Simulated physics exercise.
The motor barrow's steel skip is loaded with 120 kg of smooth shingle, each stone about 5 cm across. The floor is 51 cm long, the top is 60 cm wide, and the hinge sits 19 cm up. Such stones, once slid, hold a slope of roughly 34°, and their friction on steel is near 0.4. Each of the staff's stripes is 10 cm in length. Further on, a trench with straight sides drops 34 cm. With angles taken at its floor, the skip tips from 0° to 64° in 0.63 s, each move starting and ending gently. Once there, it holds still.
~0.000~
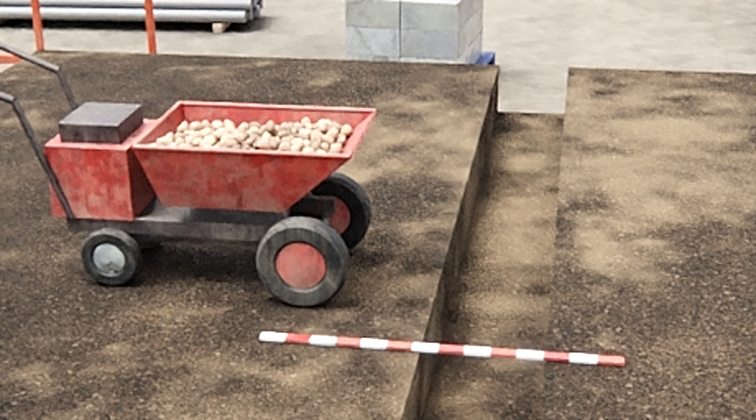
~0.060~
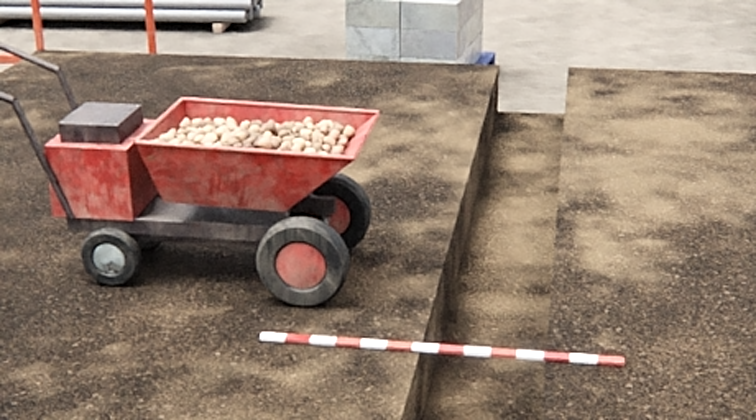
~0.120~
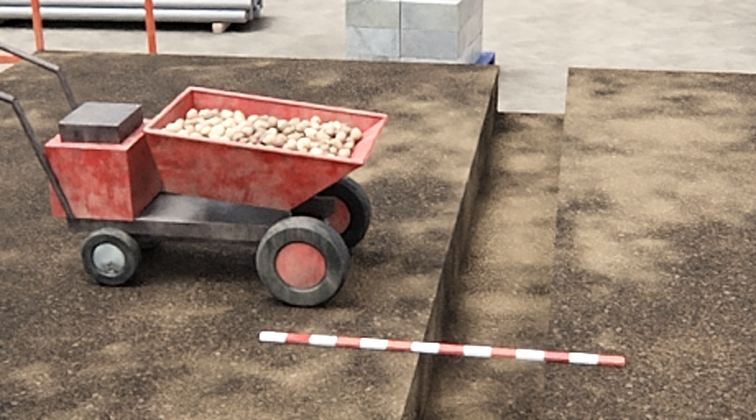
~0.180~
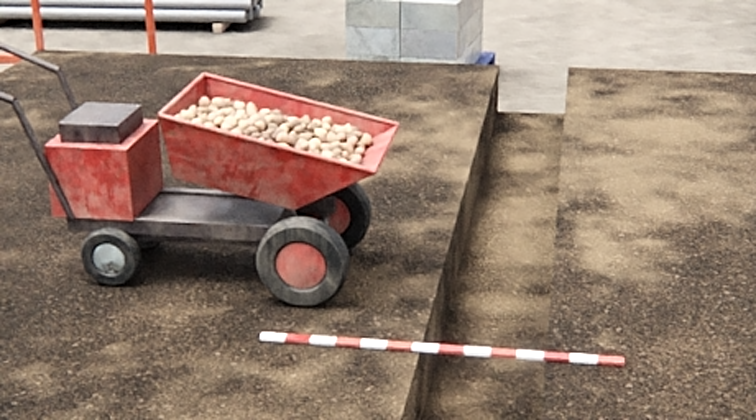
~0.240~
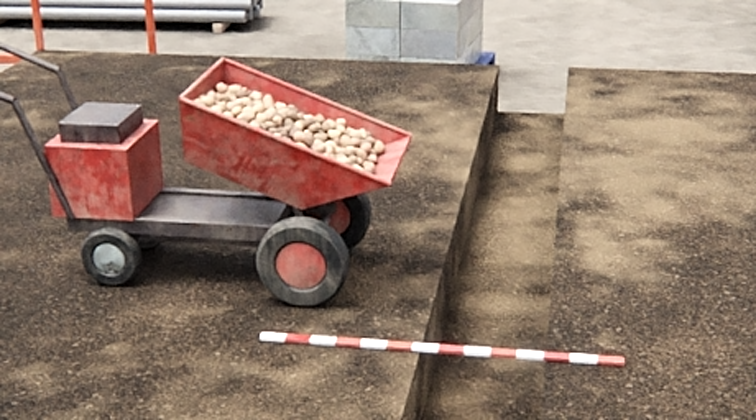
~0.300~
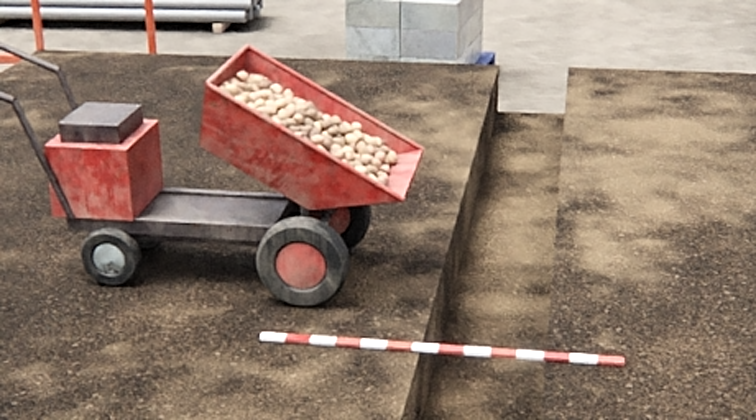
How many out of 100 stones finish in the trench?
About 98 of them.
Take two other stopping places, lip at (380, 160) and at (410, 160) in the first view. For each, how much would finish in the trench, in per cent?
First place roughly 80%, second roughly 50%.
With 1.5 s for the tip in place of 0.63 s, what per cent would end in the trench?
In that case, around 100%.
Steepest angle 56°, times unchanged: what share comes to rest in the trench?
Roughly 95 percent.
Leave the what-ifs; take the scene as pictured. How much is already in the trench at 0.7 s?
Close to 25 per cent has got there by then.
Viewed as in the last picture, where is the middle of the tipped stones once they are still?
Resting centre: About (505, 348).
After 0.5 s the floor is at 54°; 100 % in the skip; the foremost stones are at (417, 219).
After 0.7 s the floor is at 64°; 76 % in the skip, 24 % in the trench; the foremost stones are at (508, 312).
After 1.1 s the floor is at 64°; 15 % in the skip, 83 % in the trench, 2 % past the trench; the foremost stones are at (627, 301).
After 3.0 s the floor is at 64°; 0 % in the skip, 98 % in the trench, 2 % past the trench; the foremost stones are at (736, 311).
